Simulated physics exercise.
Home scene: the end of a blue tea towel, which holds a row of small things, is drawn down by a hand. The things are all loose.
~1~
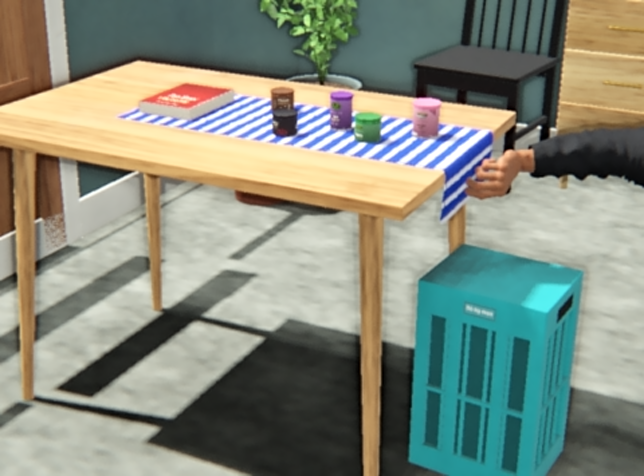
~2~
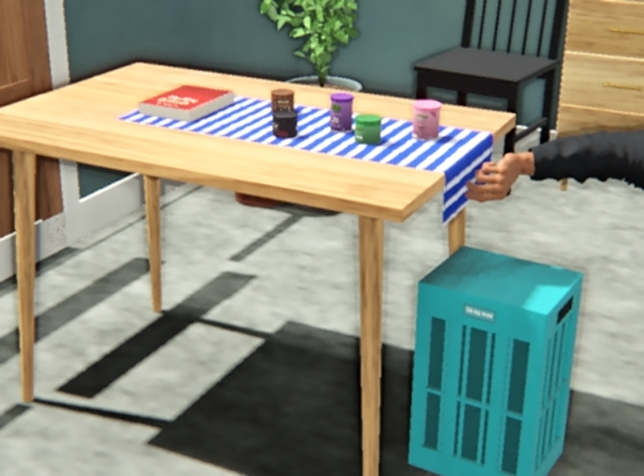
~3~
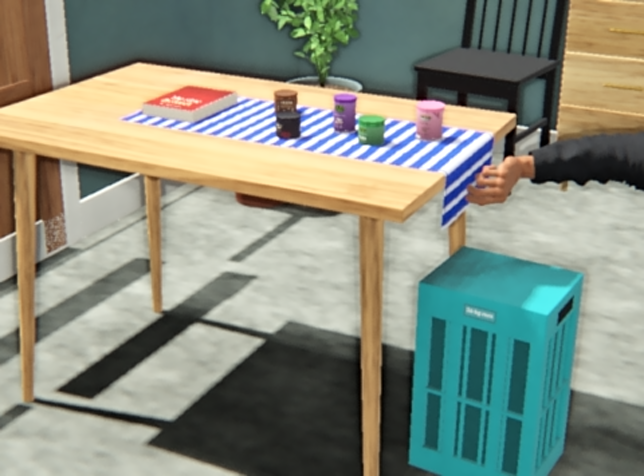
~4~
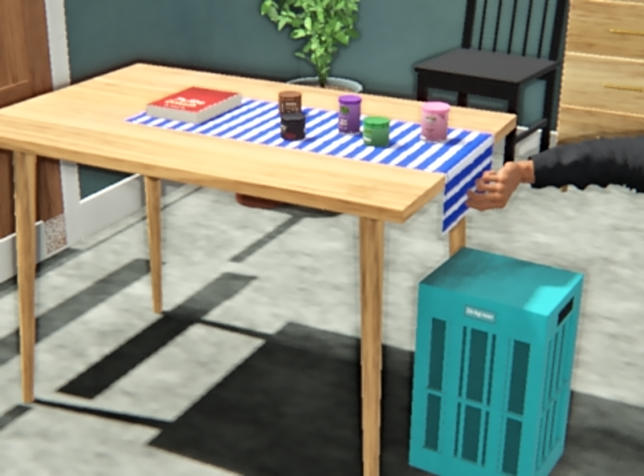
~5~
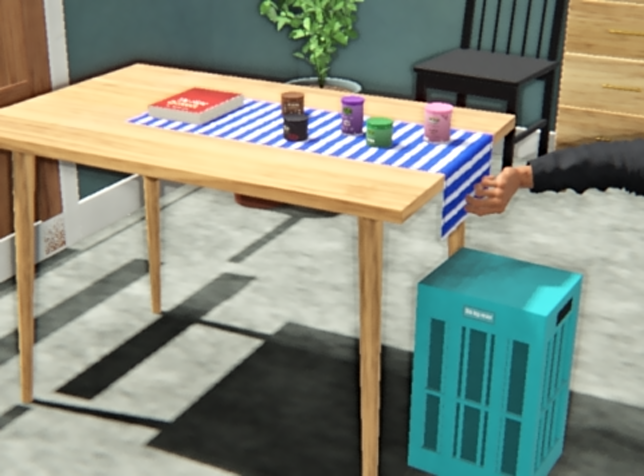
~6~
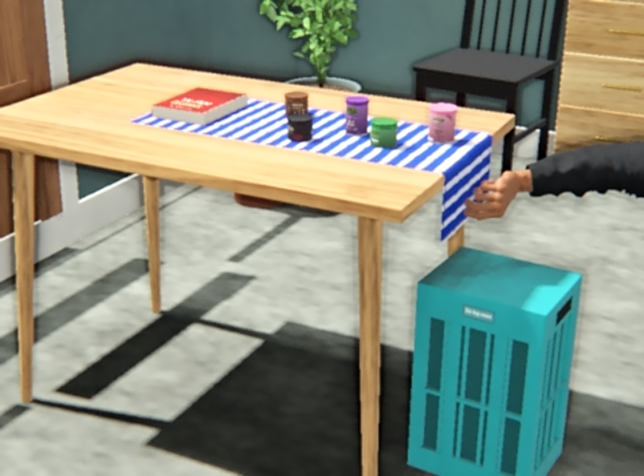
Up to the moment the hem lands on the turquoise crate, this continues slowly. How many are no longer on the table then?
This will send one of them over the edge.
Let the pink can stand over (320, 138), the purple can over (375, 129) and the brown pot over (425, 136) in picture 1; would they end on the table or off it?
Here's the result: The pink can remains in place, the purple can remains in place and the brown pot leaves the top.
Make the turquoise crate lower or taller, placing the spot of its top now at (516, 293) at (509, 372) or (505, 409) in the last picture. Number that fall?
Then 3 and 4.
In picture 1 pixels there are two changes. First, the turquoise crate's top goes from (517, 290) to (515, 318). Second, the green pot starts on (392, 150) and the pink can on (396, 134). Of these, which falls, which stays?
The green pot? Lost. The pink can? Lost.
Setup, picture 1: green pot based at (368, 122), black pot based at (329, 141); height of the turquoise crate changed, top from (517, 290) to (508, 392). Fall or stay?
Observed: Green pot departs; black pot departs.
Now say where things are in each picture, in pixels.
In the first picture, hem (441, 224); pink can (427, 102); green pot (368, 115); purple can (342, 94); black pot (285, 112); brown pot (282, 90); top of the crate (517, 290).
In the second picture, hem (443, 227); pink can (427, 104).
In the third picture, hem (441, 231); green pot (372, 118).
In the fourth picture, hem (442, 236); purple can (350, 98); top of the crate (518, 293).
In the fifth picture, hem (441, 241); black pot (296, 117).
In the sixth picture, hem (441, 246); pink can (443, 107); green pot (385, 121); purple can (357, 99); black pot (300, 117); brown pot (296, 94).
Soon after, hem near (464, 255); all still up.
Then, hem on the crate; pink can gone.
At rest, hem on the crate; pink can gone. The answer is one.
